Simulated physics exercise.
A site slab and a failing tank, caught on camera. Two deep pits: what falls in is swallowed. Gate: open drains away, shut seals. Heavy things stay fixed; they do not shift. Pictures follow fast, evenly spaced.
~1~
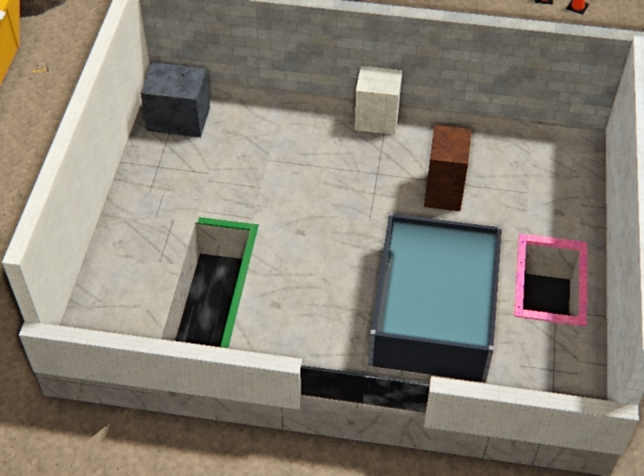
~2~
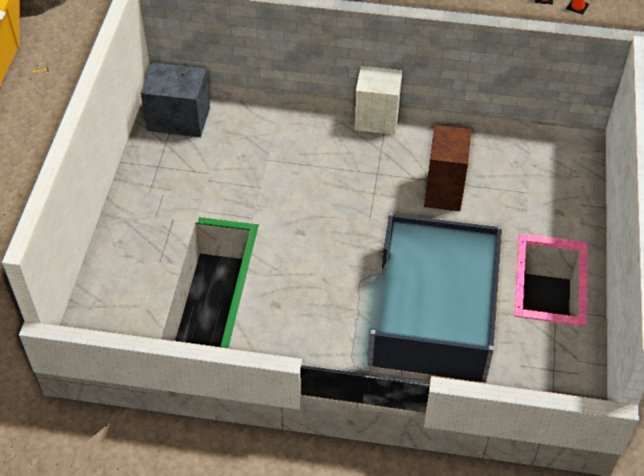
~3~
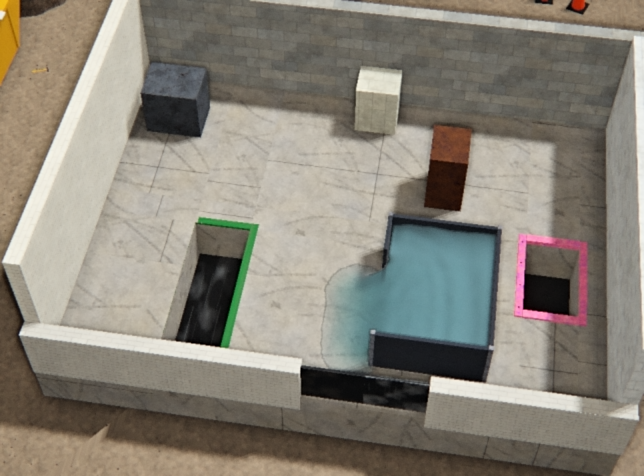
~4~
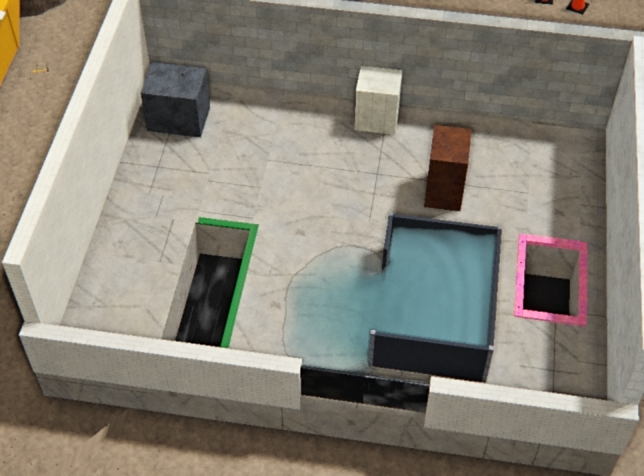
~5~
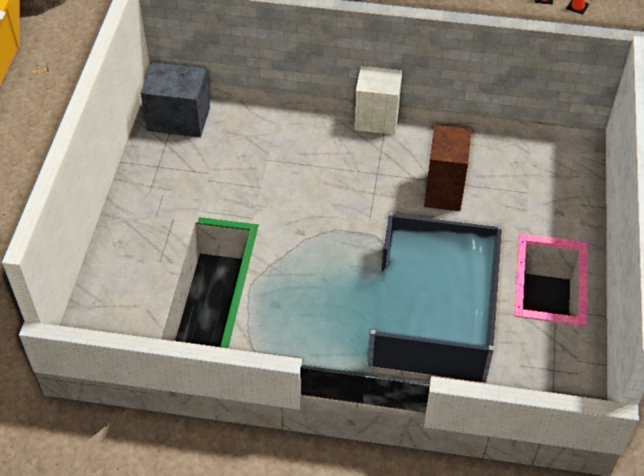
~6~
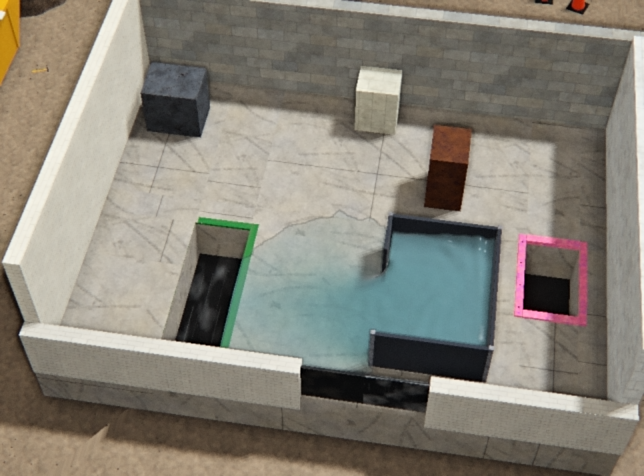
The clip shows an open tank of still blue water on a walled slab with three blocks and two pits; water then pours from its left side and spreads left across the floor to the green-edged pit.
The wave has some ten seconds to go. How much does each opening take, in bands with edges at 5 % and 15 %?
The gate is going to fail to get to five per cent; the green pit is going to fail to stay at fifteen per cent or less; the pink pit is going to fail to get to five per cent.
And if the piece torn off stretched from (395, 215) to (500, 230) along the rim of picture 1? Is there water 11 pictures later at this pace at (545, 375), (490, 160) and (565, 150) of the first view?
Note, points one to three: Unreached / reached and soaked / reached and soaked.
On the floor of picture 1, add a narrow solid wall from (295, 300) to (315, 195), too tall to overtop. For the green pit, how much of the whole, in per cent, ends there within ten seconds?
About 50 percent goes into the green pit.
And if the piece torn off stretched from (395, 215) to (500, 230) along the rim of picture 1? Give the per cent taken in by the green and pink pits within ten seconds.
Result - green: 12 %; pink: 8 %.
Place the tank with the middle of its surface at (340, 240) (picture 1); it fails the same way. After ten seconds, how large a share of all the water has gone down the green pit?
Green: 90 %.
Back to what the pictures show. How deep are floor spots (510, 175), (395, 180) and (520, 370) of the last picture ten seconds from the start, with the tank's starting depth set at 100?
0, 2 and 0 in a hundred, in turn.
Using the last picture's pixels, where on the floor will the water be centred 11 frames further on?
My reading is close to (344, 317).
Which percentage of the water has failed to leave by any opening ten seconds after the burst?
I'd estimate close to 30 per cent.
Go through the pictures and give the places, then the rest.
The first frame shows still water in the open tank at (438, 282).
In the second frame, water pours out at (380, 313) and has run to (360, 364).
In the third frame, the front is at a hidden place, out from the gap at (380, 313).
In the fourth frame, the front is at a hidden place, out from the gap at (379, 314).
In the fifth frame, water pours out at (379, 314) and has run to (258, 286).
In the sixth frame, the front is at (222, 348), out from the gap at (379, 314).
A moment on, water covers 20 % of the floor; the gate 0 %, the green pit 13 %, the pink pit 0 %.
Next, water covers 30 % of the floor; the gate 0 %, the green pit 30 %, the pink pit 0 %.
Then, water covers 40 % of the floor; the gate 0 %, the green pit 46 %, the pink pit 0 %.
Later, water covers 45 % of the floor; the gate 0 %, the green pit 61 %, the pink pit 0 %.
In the end, water covers 60 % of the floor; the gate 0 %, the green pit 70 %, the pink pit 0 %.
